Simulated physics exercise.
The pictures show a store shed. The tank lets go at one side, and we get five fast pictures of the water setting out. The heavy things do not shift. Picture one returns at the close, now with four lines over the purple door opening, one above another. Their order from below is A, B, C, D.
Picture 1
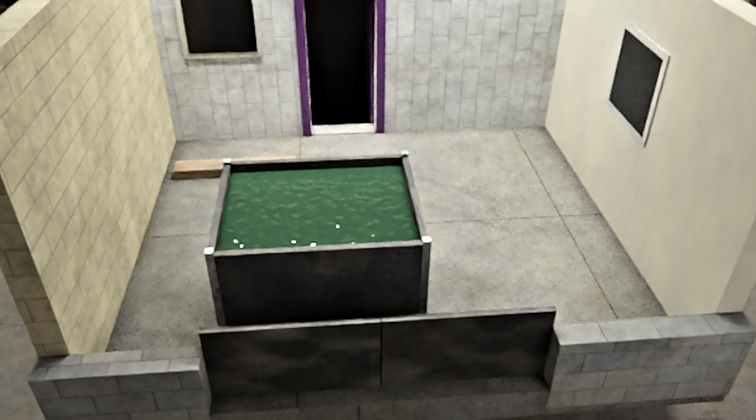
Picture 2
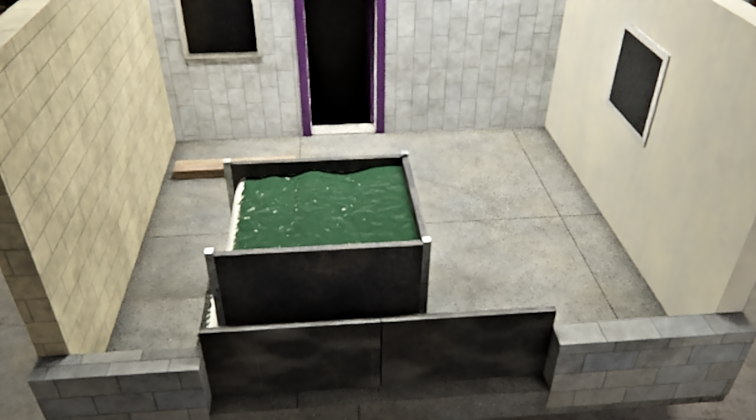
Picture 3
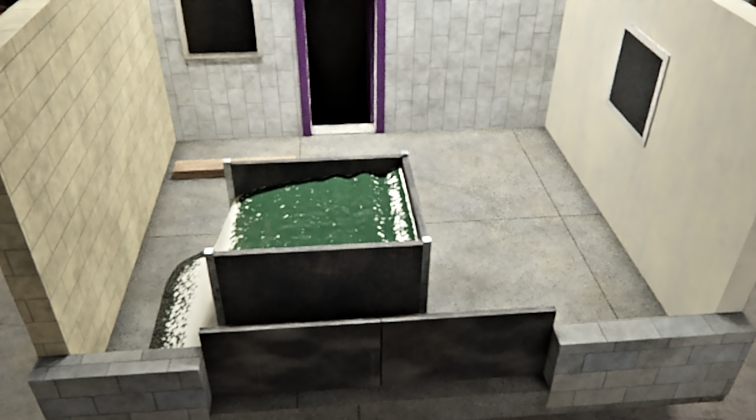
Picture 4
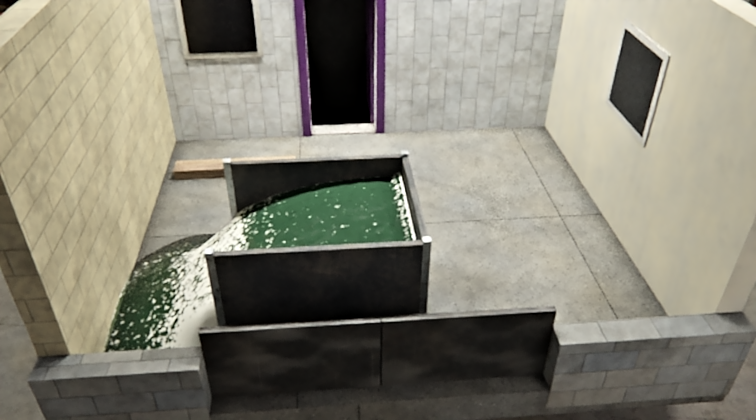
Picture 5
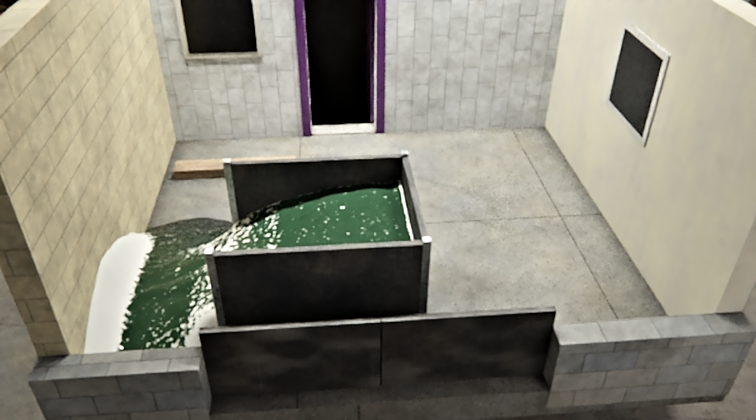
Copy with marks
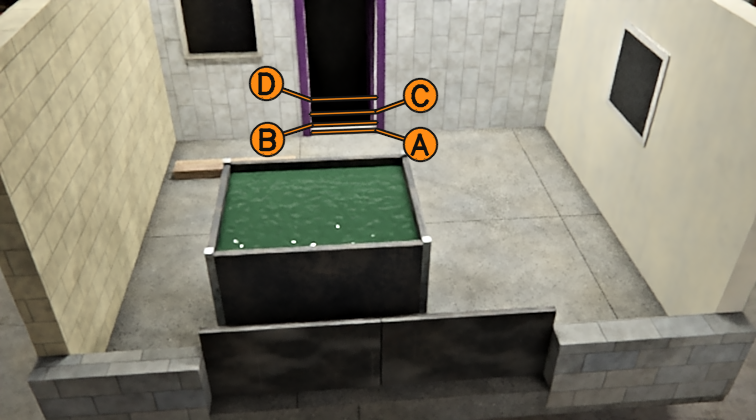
In this clip, green water rests in a dark tank inside a walled enclosure with a purple-framed doorway, then pours out through the tank's open left side, spreads across the grey floor, and splashes up against the left wall.
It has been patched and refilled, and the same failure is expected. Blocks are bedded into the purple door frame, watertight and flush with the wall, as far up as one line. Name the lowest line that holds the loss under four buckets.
Choose B.
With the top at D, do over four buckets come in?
No.
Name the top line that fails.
That would be A.
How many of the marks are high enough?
Three.
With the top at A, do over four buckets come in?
Yes, it does.
On the marked copy, A at (344, 131); B at (344, 123); C at (343, 112); D at (343, 98); from the bottom up A, B, C, D.
If A is chosen, about 8 bucketfuls get in.
If B is chosen, a splash gets over, under a bucket.
If C is chosen, nothing gets over.
If D is chosen, nothing gets over.
